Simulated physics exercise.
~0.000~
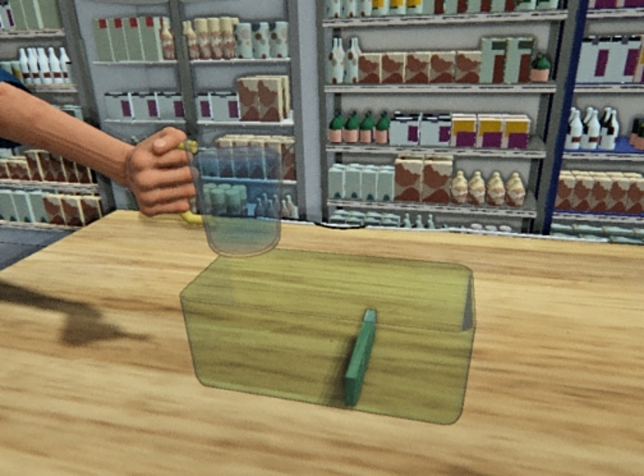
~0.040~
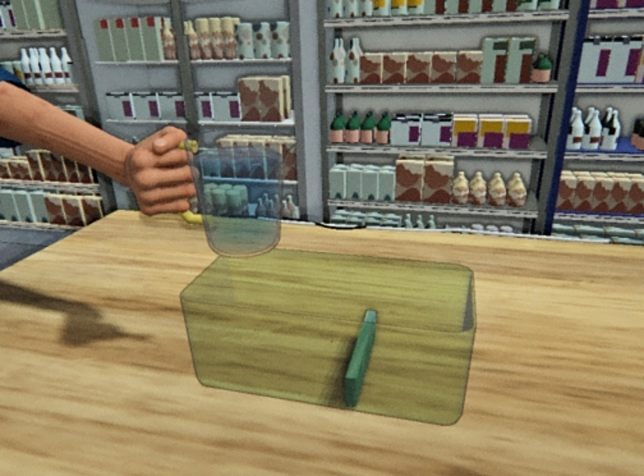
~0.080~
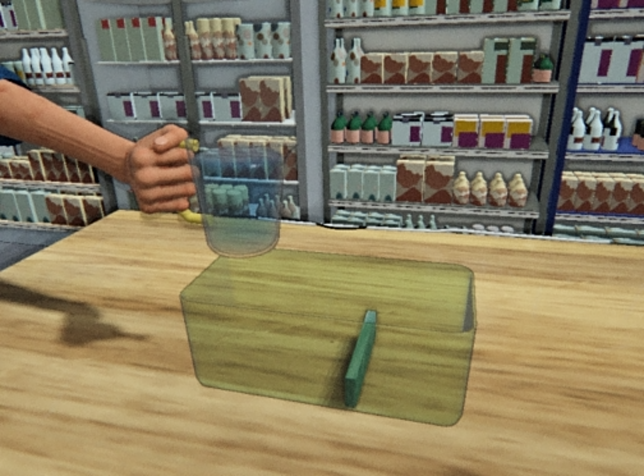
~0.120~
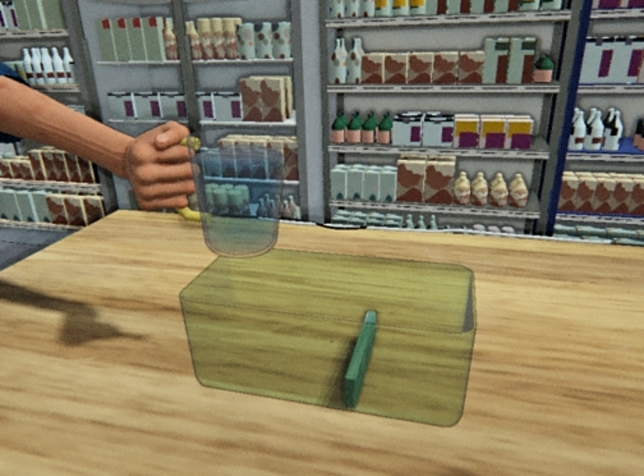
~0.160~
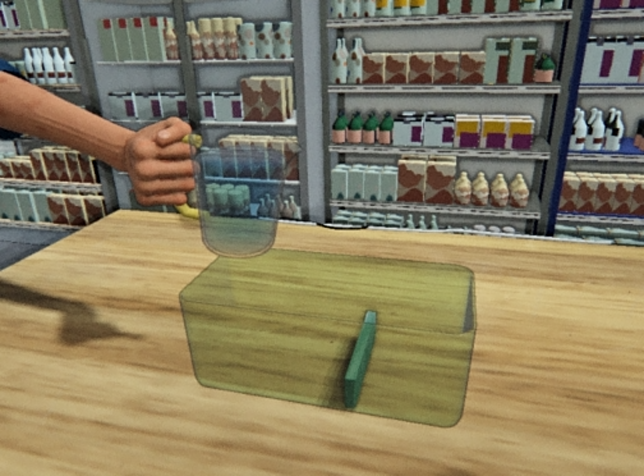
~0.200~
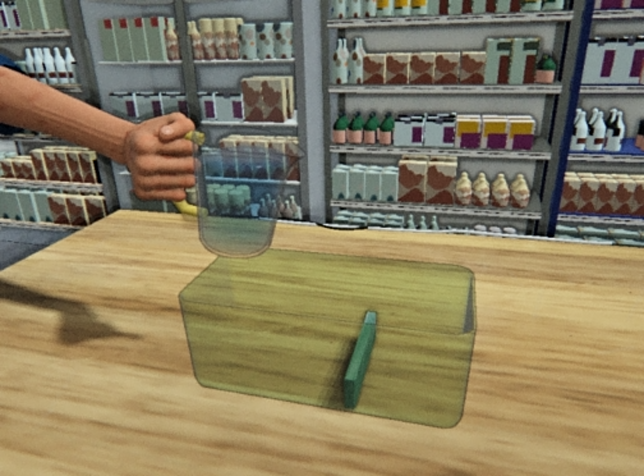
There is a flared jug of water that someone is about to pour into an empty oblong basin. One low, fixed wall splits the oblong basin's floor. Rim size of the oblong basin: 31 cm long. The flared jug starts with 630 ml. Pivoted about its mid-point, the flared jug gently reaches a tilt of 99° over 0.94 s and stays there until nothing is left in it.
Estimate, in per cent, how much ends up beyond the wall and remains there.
Roughly 40 % ends up beyond the wall.
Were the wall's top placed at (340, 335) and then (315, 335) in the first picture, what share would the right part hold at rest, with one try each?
I'd say 85 percent on the first go, 95 percent on the next.
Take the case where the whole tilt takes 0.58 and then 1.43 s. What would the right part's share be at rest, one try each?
Respectively 30 and 50 %.
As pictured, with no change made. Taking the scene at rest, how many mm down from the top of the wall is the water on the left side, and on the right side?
Left roughly 26 mm; right roughly 24 mm.
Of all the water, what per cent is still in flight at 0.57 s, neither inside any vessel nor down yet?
I'd put it at about 14 percent.
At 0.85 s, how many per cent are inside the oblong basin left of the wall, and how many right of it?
24 per cent left and 32 right, roughly.
After 0.57 s the tilt is 66° and 80 per cent is still to pour, 2 is left of the wall and 4 right of it.
After 0.85 s the tilt is 97° and 30 per cent is still to pour, 24 is left of the wall and 33 right of it.
After 1.13 s the tilt is 99° and 3 per cent is still to pour, 55 is left of the wall and 39 right of it.
After 1.44 s the tilt is 99° and 0 per cent is still to pour, 60 is left of the wall and 40 right of it.
In the end 60 per cent lies left of the wall, 40 right of it and 0 outside.
